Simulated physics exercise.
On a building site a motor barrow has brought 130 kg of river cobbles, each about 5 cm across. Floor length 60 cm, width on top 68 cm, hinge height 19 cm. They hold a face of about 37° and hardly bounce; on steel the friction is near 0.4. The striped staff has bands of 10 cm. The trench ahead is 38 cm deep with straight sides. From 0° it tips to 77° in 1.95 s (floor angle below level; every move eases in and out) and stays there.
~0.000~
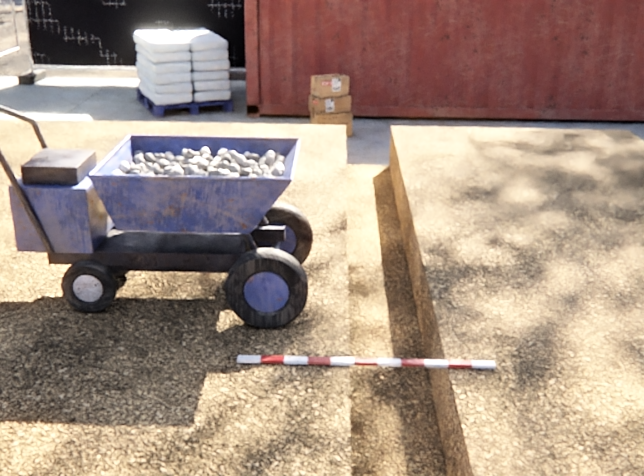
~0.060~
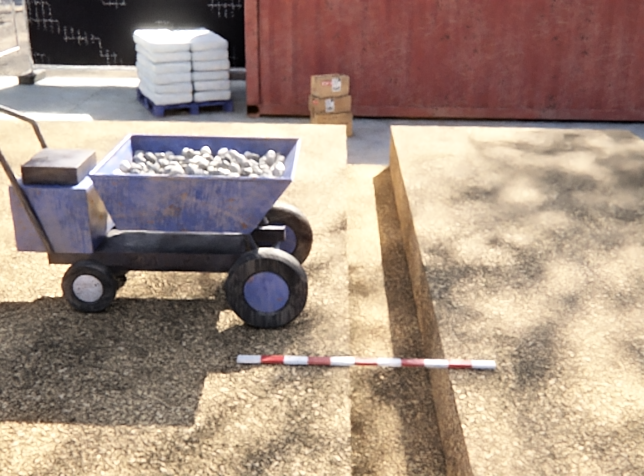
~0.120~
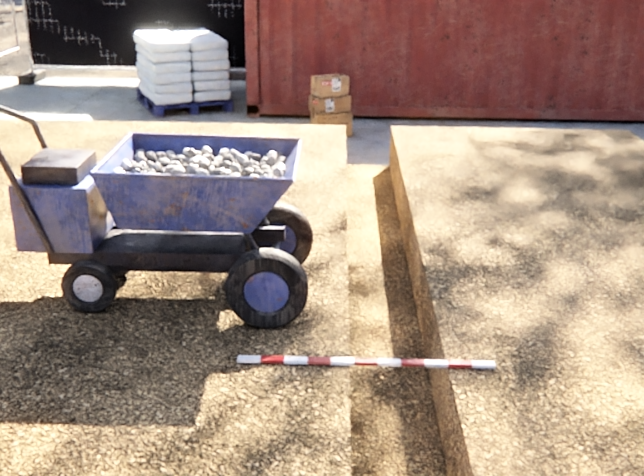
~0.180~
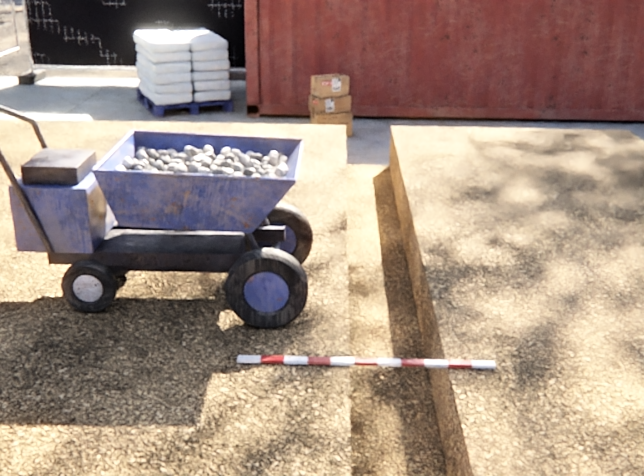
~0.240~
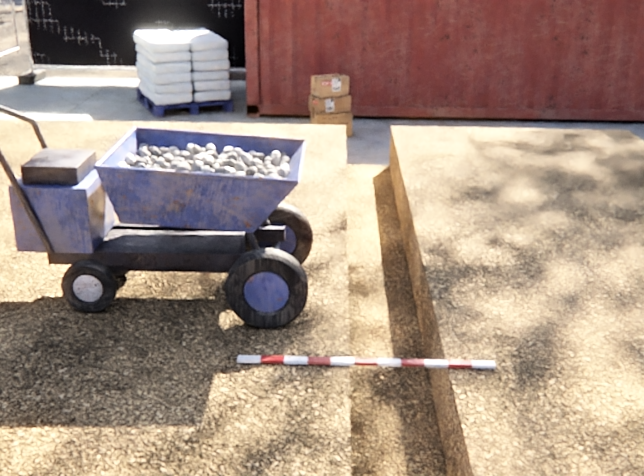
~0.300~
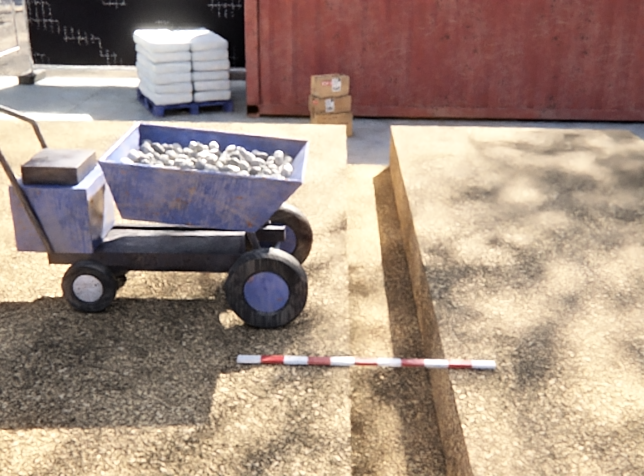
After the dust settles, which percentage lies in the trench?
Some 74 per cent of it.
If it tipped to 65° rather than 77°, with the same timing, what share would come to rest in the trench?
It would be near 80 per cent.
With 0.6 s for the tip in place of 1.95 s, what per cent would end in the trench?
Then about 40 per cent.
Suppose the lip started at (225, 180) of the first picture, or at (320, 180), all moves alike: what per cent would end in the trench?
Near 100 per cent from the first place, 40 from the second.
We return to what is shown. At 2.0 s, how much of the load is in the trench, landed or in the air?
About 45 per cent by then.
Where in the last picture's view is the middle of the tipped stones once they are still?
Around (410, 347).
After 1.5 s the floor is at 65°; 97 % in the skip, 3 % in the trench; the foremost stones are at (412, 276).
After 2.0 s the floor is at 77°; 32 % in the skip, 47 % in the trench, 21 % past the trench; the foremost stones are at (530, 288).
After 2.4 s the floor is at 77°; 9 % in the skip, 64 % in the trench, 28 % past the trench; the foremost stones are at (579, 295).
After 4.3 s the floor is at 77°; 0 % in the skip, 74 % in the trench, 26 % past the trench; the foremost stones are at (590, 290).
